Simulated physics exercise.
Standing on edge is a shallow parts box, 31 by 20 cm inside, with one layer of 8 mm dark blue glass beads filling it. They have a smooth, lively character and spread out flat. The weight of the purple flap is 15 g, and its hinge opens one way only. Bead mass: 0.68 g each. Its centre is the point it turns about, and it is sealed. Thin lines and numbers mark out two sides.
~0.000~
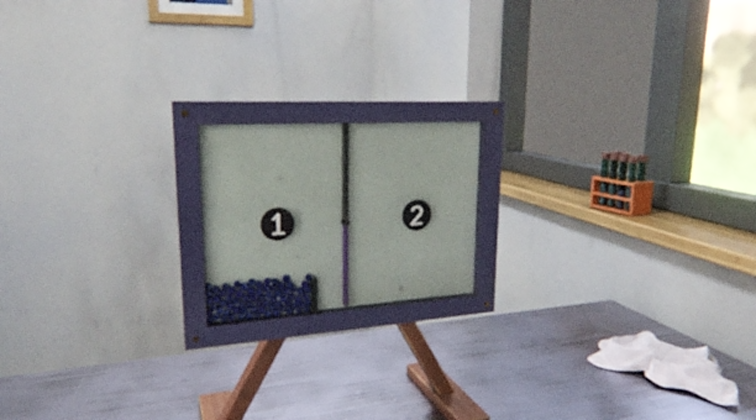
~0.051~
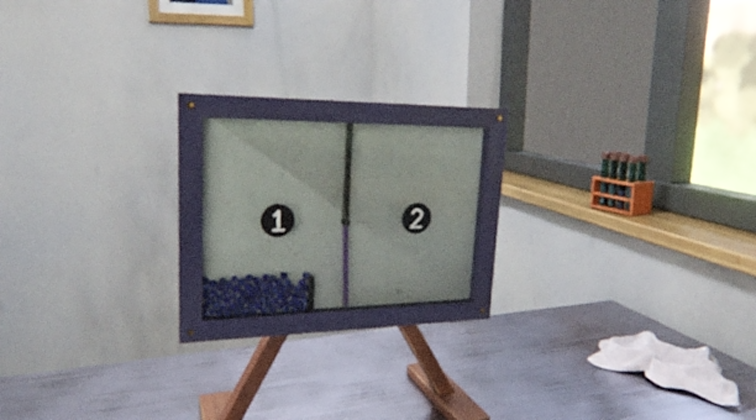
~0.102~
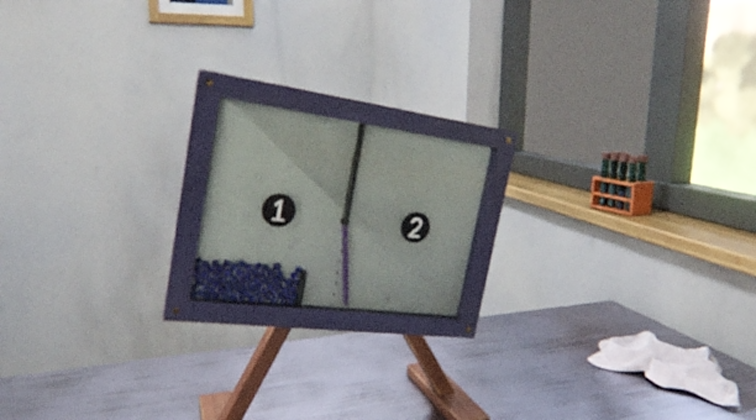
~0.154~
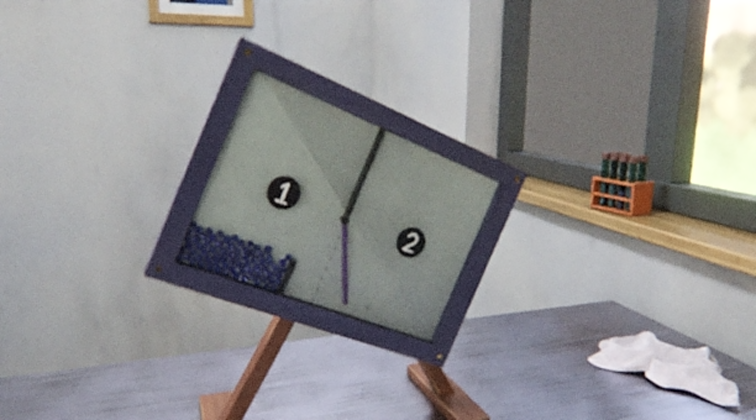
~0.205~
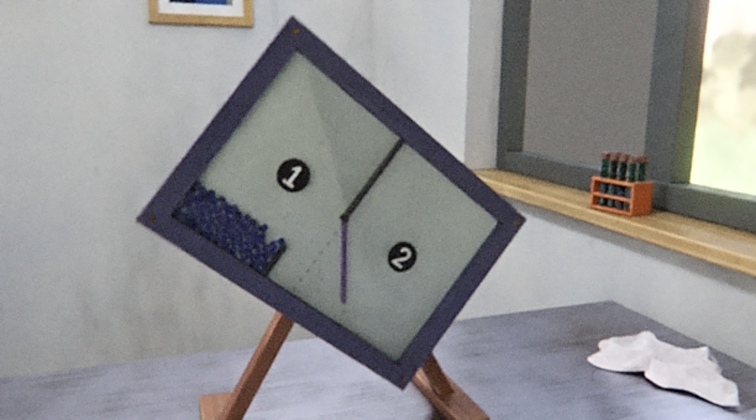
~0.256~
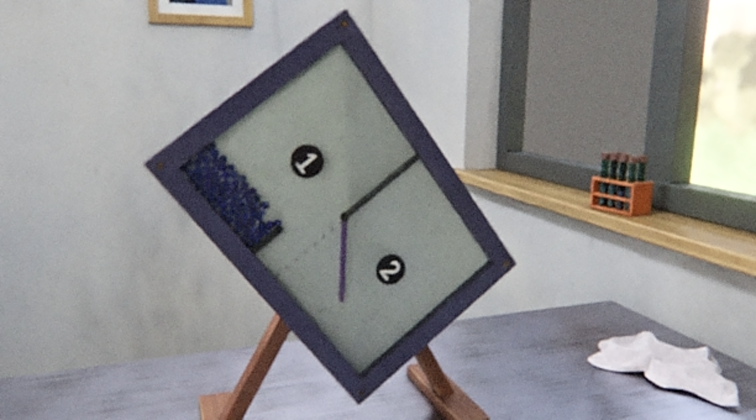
At first, a framed shallow box stands level on wooden legs, dark blue beads heaped along the lower left of the side marked one. Then it turns clockwise, slowly and then further, until it is steeply tilted, the beads staying packed in their corner while the purple flap keeps hanging straight down.
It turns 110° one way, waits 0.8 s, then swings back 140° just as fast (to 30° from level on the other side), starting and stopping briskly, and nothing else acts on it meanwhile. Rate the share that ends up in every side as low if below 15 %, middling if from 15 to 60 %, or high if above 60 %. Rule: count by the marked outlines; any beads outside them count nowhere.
No. 1 - high, 2 - middling.
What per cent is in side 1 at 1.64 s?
Roughly 75 percent.
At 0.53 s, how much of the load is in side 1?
About 95 %.
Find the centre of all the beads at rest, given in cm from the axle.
Offset approx. 1 cm left, 10 cm below.
After 0.53 s, it stands 110° clockwise; the beads' middle is in line with and 5 cm above the centre; no. 1, 95 %, no. 2, 5 %; purple flap open 62°.
After 1.64 s, it stands 40° clockwise; the beads' middle is 4 cm right of and 2 cm above the centre; no. 1, 75 %, no. 2, 25 %; purple flap open 59°.
After 1.96 s, it stands 30° anticlockwise; the beads' middle is in line with and 9 cm below the centre; no. 1, 75 %, no. 2, 25 %; purple flap open 7°.
At rest by 2.6 s, it stands 30° anticlockwise; no. 1, 75 %, no. 2, 25 %; purple flap open 7°.
